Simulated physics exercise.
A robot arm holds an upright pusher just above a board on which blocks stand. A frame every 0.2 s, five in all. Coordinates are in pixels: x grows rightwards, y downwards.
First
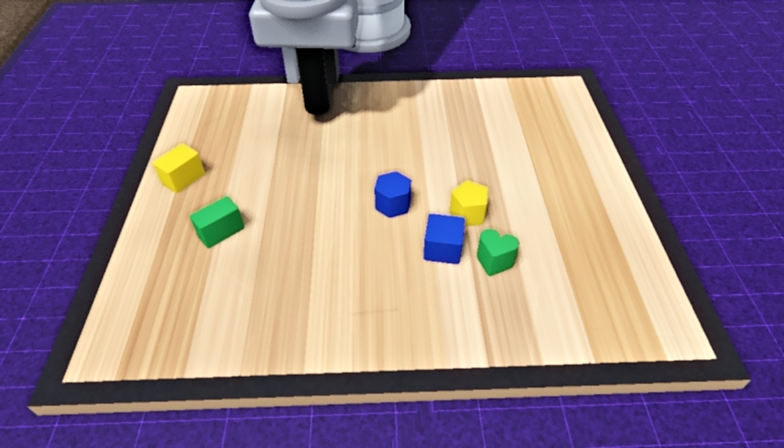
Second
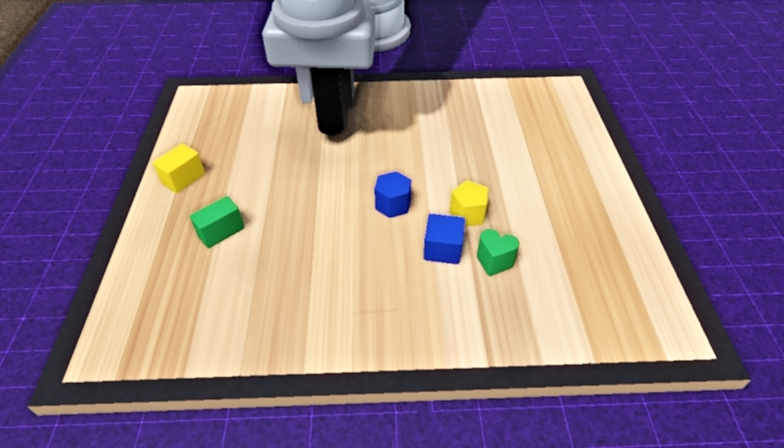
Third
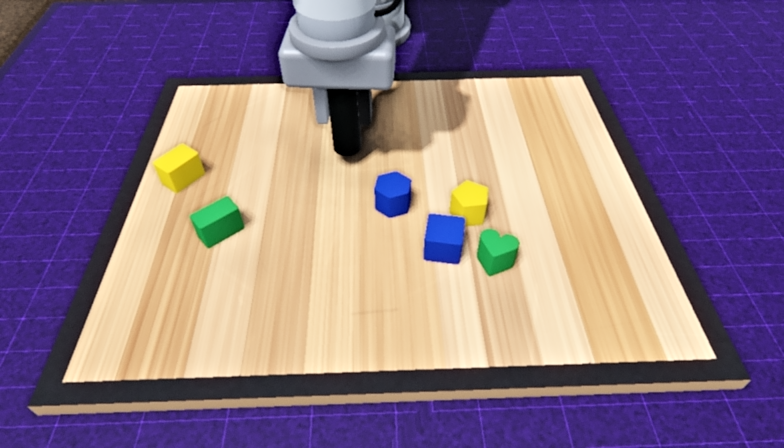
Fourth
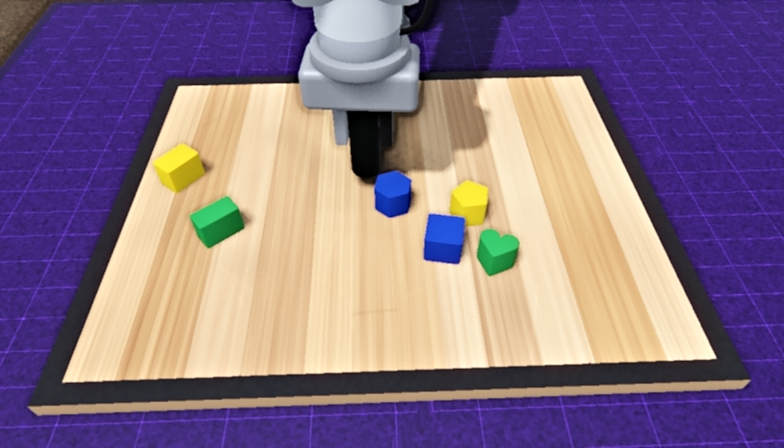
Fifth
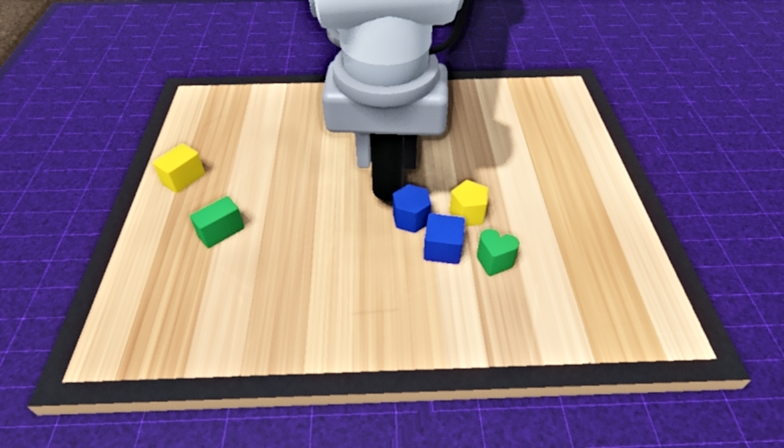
A robot arm moves down and right across the board and nudges the blue hexagon.
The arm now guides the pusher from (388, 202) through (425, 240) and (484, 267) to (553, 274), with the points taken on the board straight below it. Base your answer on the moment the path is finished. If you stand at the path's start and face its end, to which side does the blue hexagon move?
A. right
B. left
Letter B.
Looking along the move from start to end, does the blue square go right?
Final answer: Yes.
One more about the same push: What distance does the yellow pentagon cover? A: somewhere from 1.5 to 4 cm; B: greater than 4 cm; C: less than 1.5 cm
C
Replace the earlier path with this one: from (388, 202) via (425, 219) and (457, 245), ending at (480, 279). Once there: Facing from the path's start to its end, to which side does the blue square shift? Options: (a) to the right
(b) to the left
a
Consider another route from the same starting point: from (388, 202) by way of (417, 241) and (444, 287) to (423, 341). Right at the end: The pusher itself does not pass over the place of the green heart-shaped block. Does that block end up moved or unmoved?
That block gets shifted.
What follows on the original path. One third of the way, pusher (426, 229); blue hexagon (462, 220), turned 45° anticlockwise; blue square (481, 247), turned 60° clockwise; green heart-shaped block (528, 257), turned 40° anticlockwise.
Two thirds of the way, pusher (487, 255); blue hexagon (501, 222), turned 115° anticlockwise; blue square (519, 270), turned 110° clockwise; green heart-shaped block (557, 271), turned 90° anticlockwise.
At the end, pusher (557, 262); blue hexagon (503, 221), turned 125° anticlockwise; blue square (548, 284), turned 170° clockwise; yellow pentagon not moved; green heart-shaped block (587, 287), turned 125° anticlockwise.
